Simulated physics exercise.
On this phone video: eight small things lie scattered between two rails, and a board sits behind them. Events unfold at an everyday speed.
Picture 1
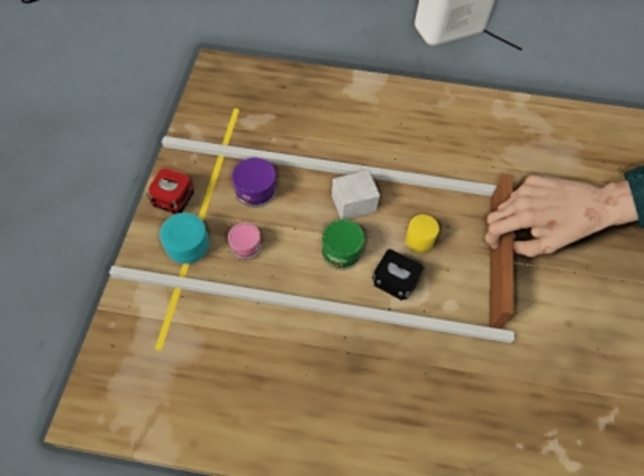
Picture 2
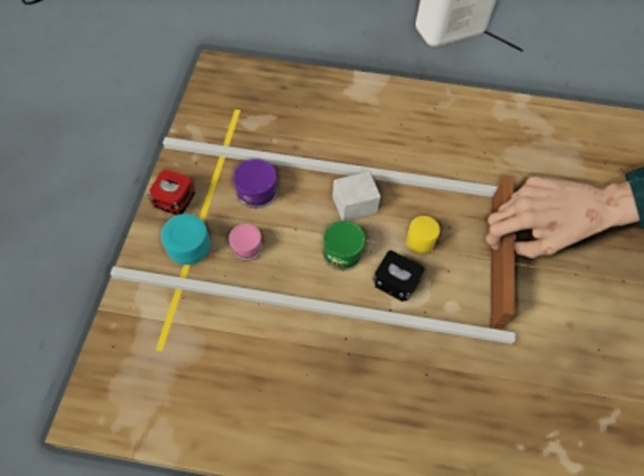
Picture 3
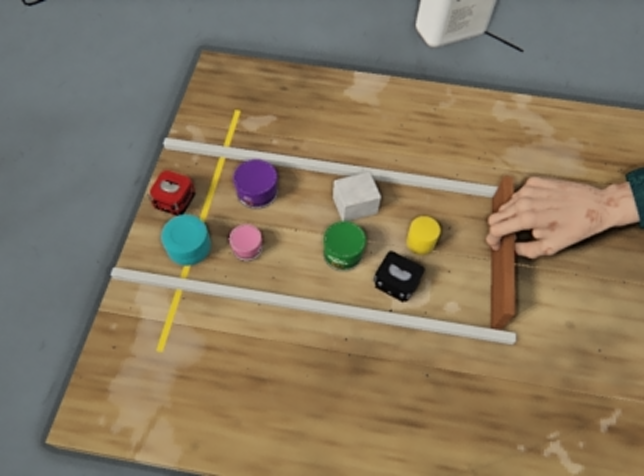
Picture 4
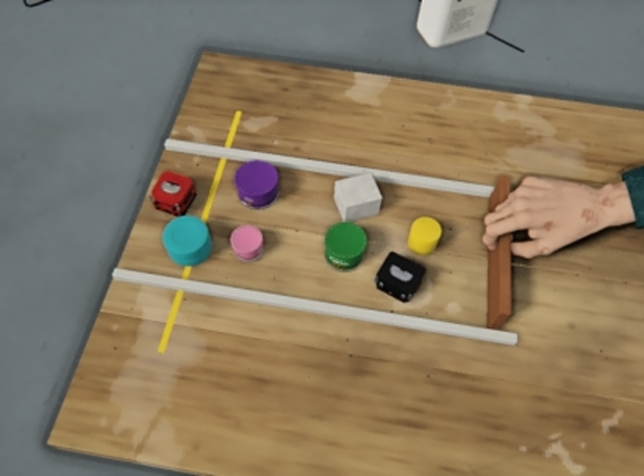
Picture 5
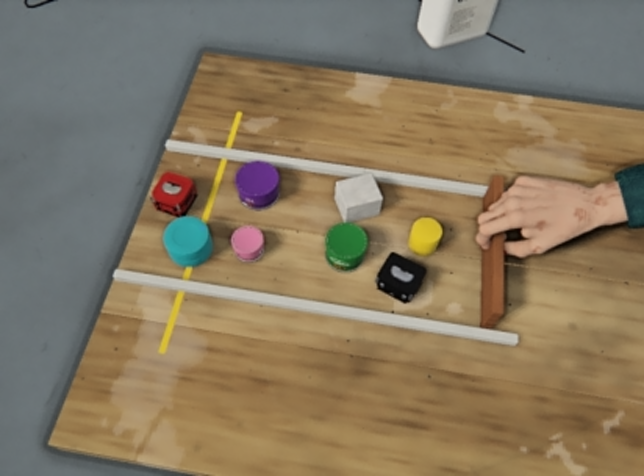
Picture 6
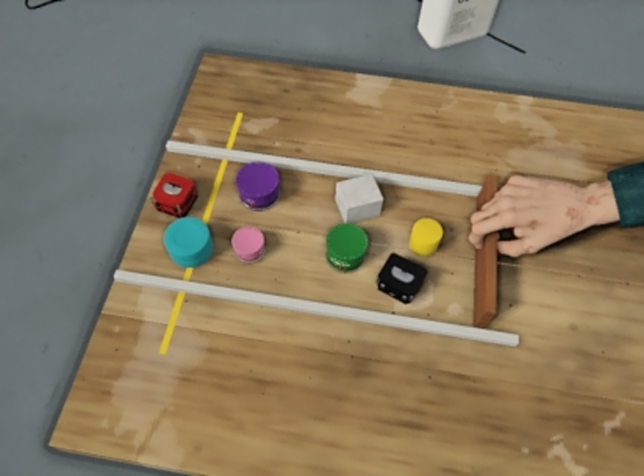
A wooden tabletop over a grey floor is seen from above at a slight tilt, in a nearly steady view. Between two pale rails lie a red case, turquoise lid, purple pot and pink pot near a yellow tape line at left, with a white block, green lid, yellow lid and black case further right. A hand at right holds a brown board still, then slides it slightly left, while the small things stay put.
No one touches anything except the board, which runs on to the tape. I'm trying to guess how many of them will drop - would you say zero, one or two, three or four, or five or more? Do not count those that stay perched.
The count that falls off is a single one or a pair.
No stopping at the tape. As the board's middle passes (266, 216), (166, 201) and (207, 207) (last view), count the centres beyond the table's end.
0; 4; 2.
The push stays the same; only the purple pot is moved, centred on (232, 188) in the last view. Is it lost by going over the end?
The purple pot stays put.
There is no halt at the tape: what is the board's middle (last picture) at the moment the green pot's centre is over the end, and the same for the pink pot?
At (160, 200) for the green pot; at (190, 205) for the pink pot.
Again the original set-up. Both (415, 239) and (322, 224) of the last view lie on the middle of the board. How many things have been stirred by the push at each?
Tally at point one: 2; at point two: 4.
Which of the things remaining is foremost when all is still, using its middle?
The purple pot is the one.
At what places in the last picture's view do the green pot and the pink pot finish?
Green pot: (181, 220); pink pot: (147, 233).
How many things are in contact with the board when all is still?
It adds up to 4.
Soon after, none off yet; red case at rest near (175, 196); turquoise lid at rest near (189, 243); purple pot at rest near (259, 187).
After that, none off yet; red case displaced a little near (162, 198); turquoise lid displaced about its own width near (152, 246); purple pot displaced about its own width near (201, 178).
In the end, the number that fall off is one or two; gone, turquoise lid and red case.
